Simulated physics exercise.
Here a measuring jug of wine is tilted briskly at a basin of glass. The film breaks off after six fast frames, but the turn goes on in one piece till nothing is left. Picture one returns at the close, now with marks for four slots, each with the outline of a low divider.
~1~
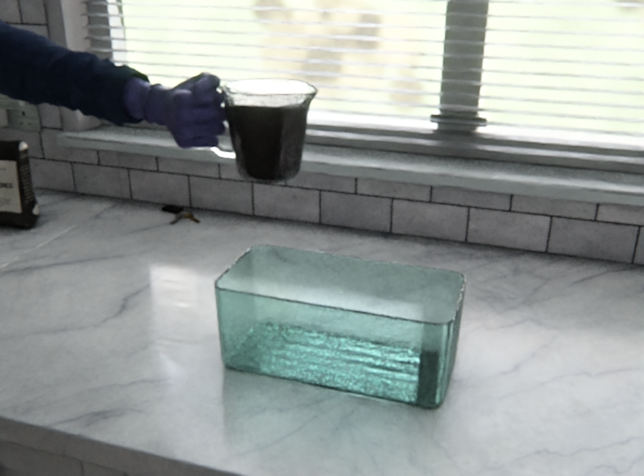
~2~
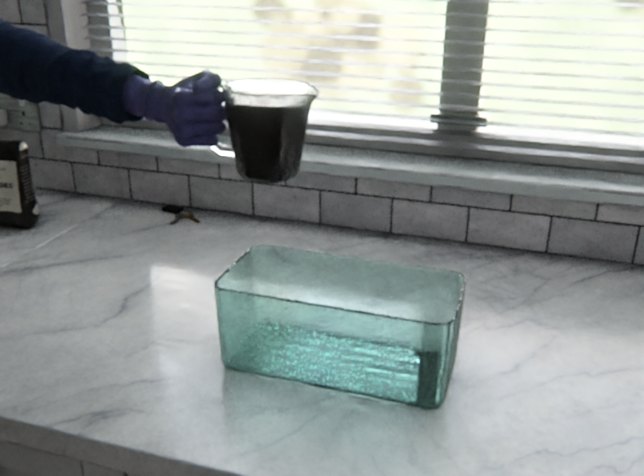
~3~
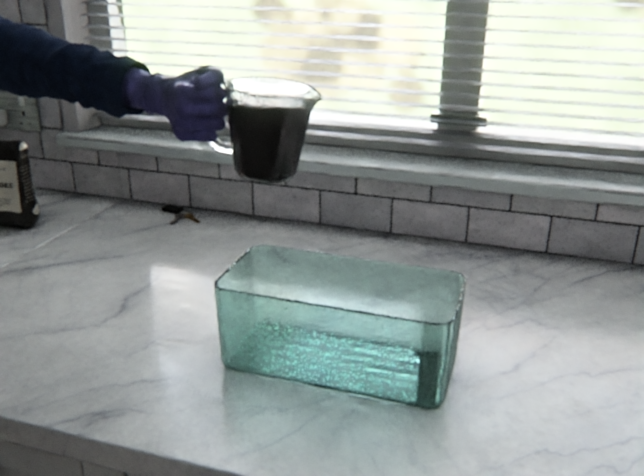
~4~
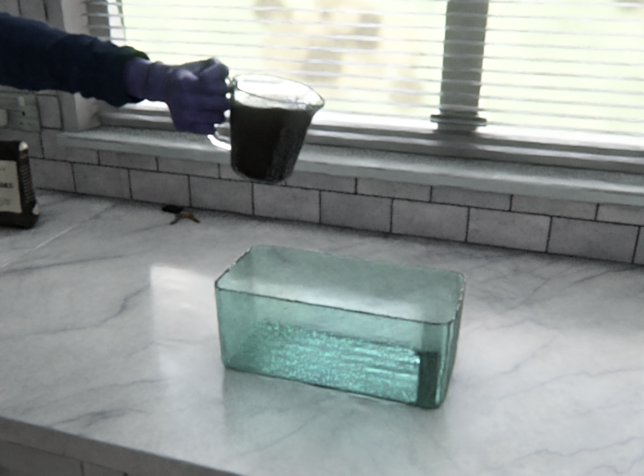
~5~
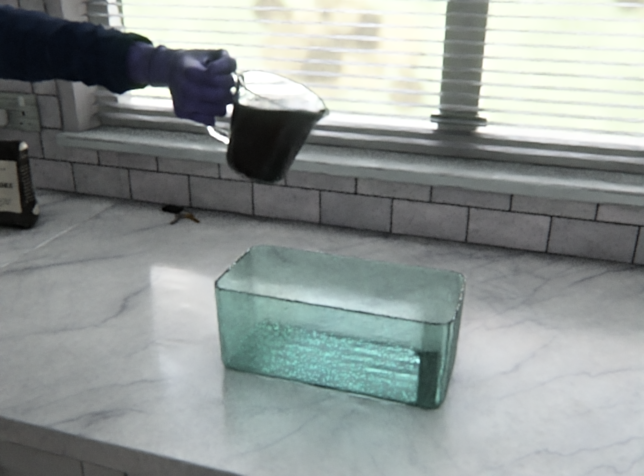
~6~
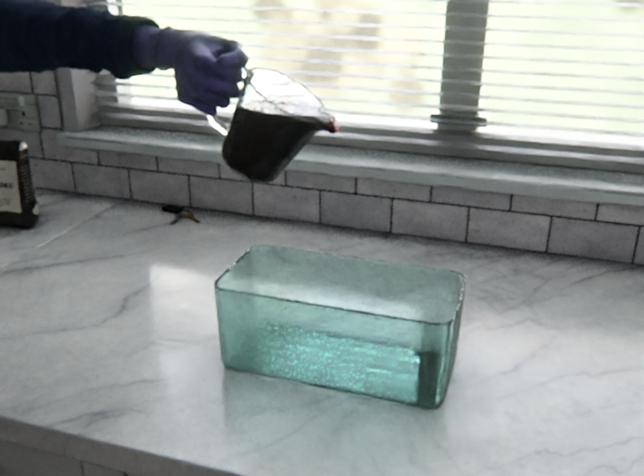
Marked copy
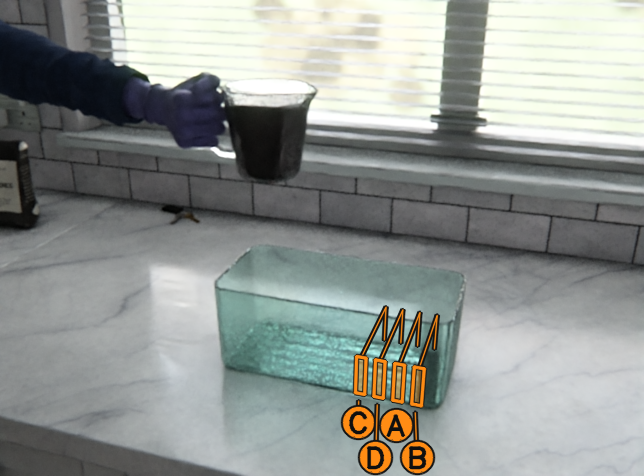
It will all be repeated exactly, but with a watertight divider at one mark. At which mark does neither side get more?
The answer is place C.
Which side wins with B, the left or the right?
More ends on the left.
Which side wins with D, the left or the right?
The left side.
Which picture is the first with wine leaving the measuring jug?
Picture 6.
On the marked copy, A at (396, 408); B at (415, 412); C at (358, 400); D at (377, 404).
For place A, about 94 % ends left of the wall and 3 % right of it; 3 % is lost outside.
For place B, about 95 % ends left of the wall and 4 % right of it.
For place C, about 52 % ends left of the wall and 46 % right of it.
For place D, about 83 % ends left of the wall and 12 % right of it; 5 % is lost outside.
